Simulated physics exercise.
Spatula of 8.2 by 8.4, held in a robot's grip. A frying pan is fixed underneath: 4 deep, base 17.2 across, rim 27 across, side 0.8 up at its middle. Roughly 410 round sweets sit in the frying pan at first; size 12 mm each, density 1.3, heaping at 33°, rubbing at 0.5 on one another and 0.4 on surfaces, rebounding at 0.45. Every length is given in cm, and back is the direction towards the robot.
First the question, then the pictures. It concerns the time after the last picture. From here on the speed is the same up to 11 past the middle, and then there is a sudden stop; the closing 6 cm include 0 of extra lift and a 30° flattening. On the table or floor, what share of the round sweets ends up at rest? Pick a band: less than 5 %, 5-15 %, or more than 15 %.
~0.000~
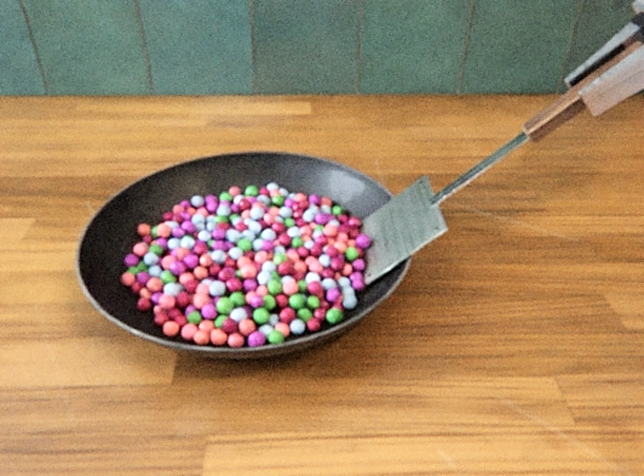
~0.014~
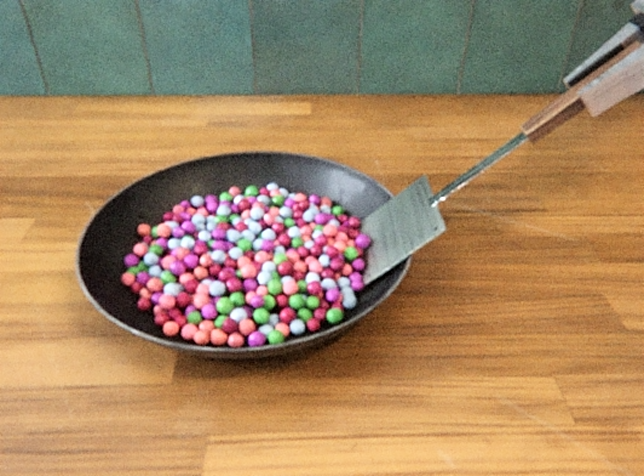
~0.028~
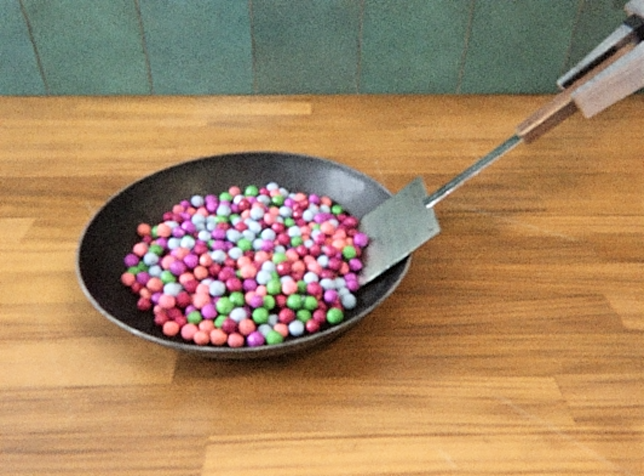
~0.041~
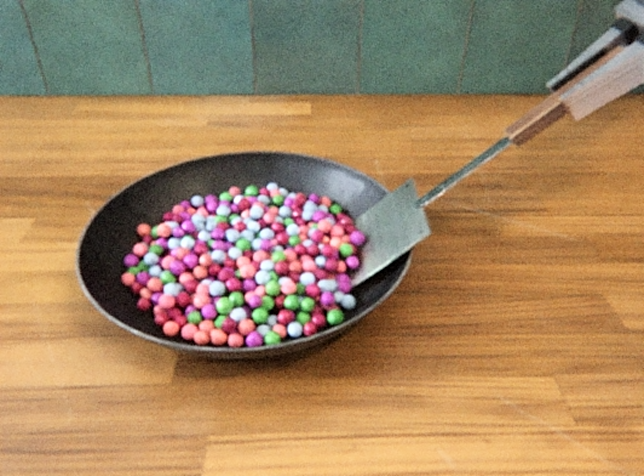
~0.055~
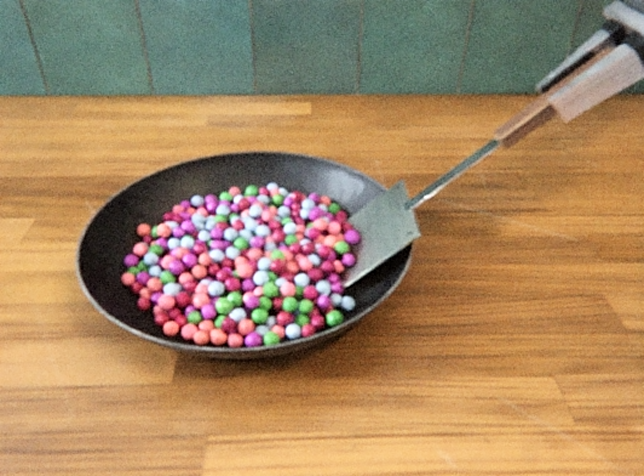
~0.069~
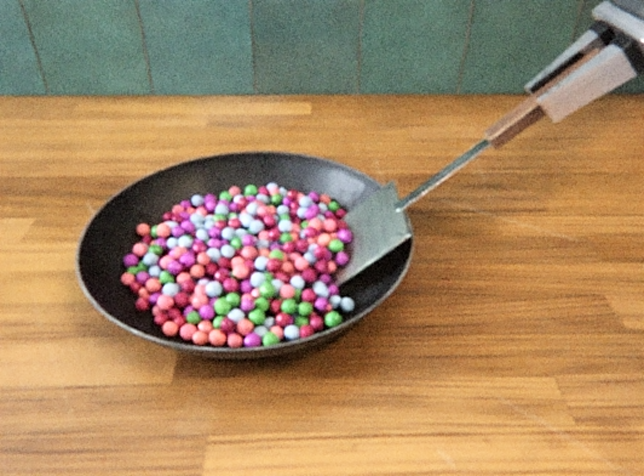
It falls in the band 5-15 %.
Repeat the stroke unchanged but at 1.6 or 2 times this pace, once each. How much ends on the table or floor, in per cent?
The two tries give about 20 and 25 in a hundred.
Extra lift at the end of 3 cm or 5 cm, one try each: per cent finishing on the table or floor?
First try around 20 percent, second try around 20 percent.
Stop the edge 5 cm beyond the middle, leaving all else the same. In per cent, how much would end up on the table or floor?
In that case about 0 percent ends on the table or floor.
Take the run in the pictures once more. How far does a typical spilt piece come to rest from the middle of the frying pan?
20 cm or so.
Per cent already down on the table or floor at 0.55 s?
My estimate is roughly 8 %.
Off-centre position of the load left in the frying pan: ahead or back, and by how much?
It rests close to 4.0 centimetres ahead of centre.
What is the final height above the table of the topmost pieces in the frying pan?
It reaches about 6.0 cm.
By 0.18 s, sloping 43°, highest piece 5 above the table; 414 in the frying pan.
By 0.30 s, sloping 35°, highest piece 5 above the table; 414 in the frying pan.
By 0.55 s, sloping 13°, highest piece 6 above the table; 377 in the frying pan, 35 on the table or floor, 2 on the blade or in flight.
By 1.60 s, sloping 13°, highest piece 6 above the table; 375 in the frying pan, 39 on the table or floor.
Final count, 375 in the frying pan, 39 on the table or floor. That is 9 % on the table or floor.
